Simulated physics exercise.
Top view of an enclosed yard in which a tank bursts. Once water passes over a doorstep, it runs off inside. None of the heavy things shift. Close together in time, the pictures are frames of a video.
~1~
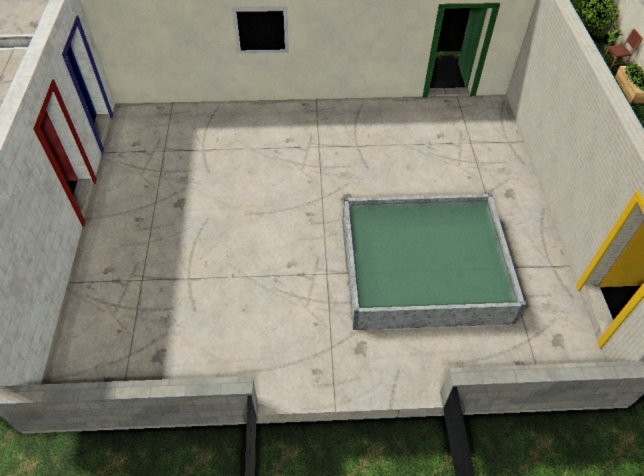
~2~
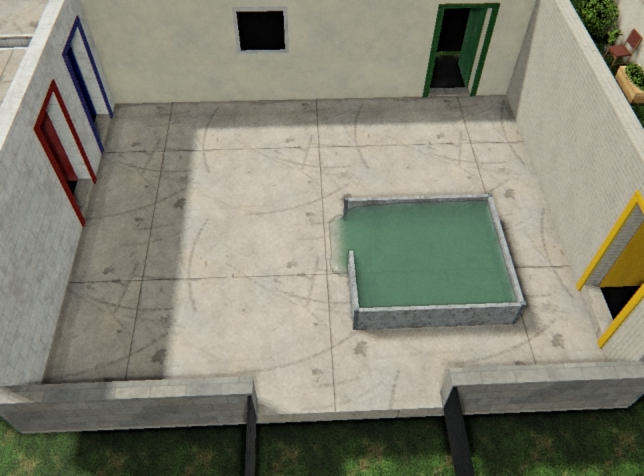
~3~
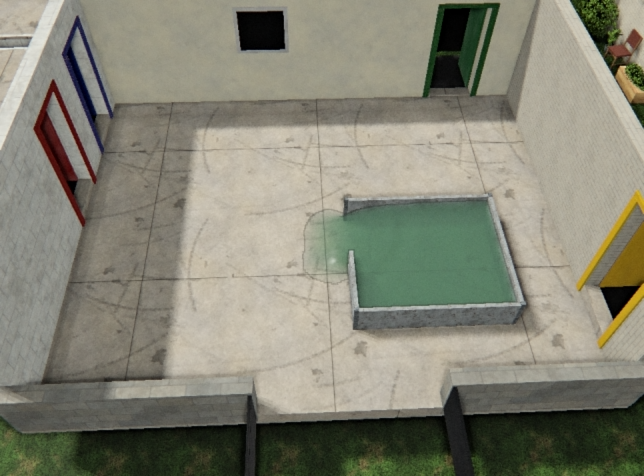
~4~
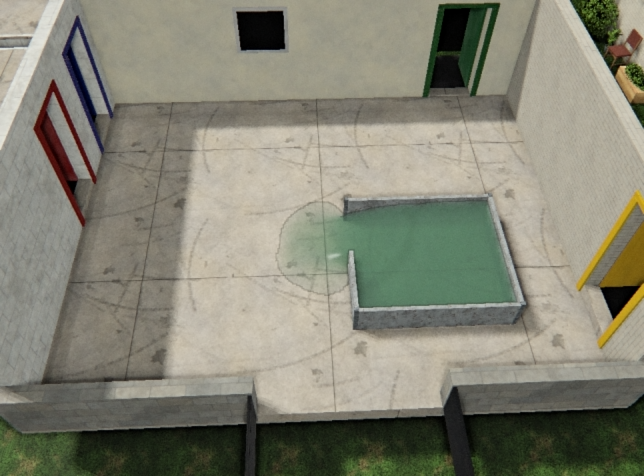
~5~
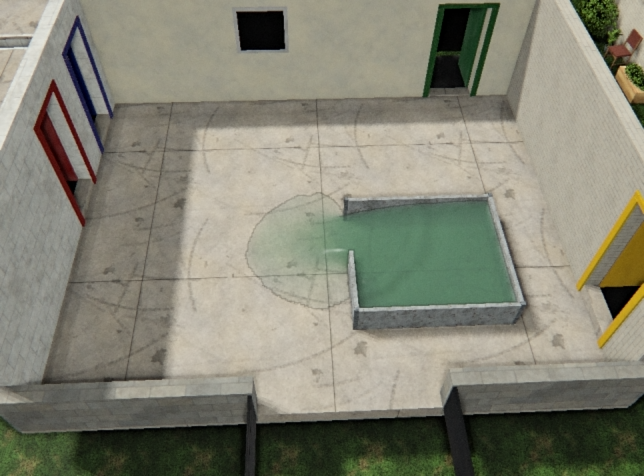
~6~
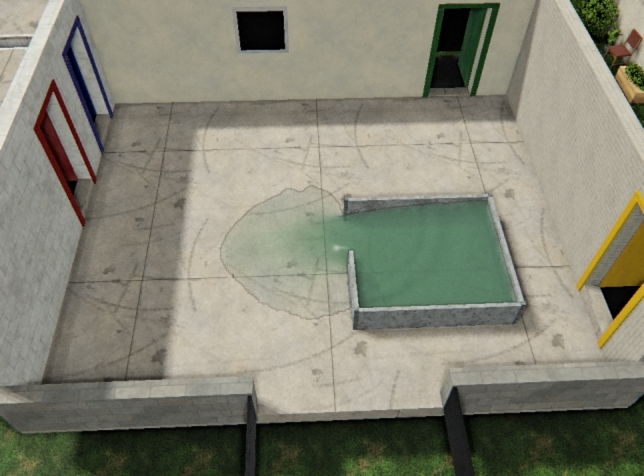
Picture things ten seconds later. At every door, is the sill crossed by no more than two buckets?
The blue door: Yes, it stays at two or less. The green door: Yes, it stays at two or less. The red door: Yes, it stays at two or less. The yellow door: Yes, it stays at two or less.
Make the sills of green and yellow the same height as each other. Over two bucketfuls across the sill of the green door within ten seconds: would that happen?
My guess is that green doesn't reach the mark.
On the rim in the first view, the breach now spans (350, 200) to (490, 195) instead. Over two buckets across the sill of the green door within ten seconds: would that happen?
In that case the green door overshoots.
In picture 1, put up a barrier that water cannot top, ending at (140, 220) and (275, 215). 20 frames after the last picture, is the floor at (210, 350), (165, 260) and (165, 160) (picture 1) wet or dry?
Taking the three spots in turn, they are inundated, inundated and inundated.
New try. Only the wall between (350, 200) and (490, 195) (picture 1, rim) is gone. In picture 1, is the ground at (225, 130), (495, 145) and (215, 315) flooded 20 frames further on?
Submerged, submerged, unwetted.
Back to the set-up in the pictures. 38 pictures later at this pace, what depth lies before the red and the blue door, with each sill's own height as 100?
Respectively about 50 and 70 per cent.
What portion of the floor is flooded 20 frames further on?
Around 50 percent of it.
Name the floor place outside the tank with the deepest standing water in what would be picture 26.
I would point to (36, 407).
A moment on, water covers 20 % of the floor; the blue door not reached, the green door not reached, the red door not reached, the yellow door not reached.
Next, water covers 35 % of the floor; the blue door not reached, the green door not reached, the red door wet at the sill, nothing in, the yellow door not reached.
Then, water covers 50 % of the floor; the blue door wet at the sill, nothing in, the green door not reached, the red door wet at the sill, nothing in, the yellow door not reached.
Later, water covers 50 % of the floor; the blue door wet at the sill, nothing in, the green door not reached, the red door wet at the sill, nothing in, the yellow door not reached.
In the end, water covers 80 % of the floor; the blue door wet at the sill, nothing in, the green door wet at the sill, nothing in, the red door wet at the sill, nothing in, the yellow door not reached.
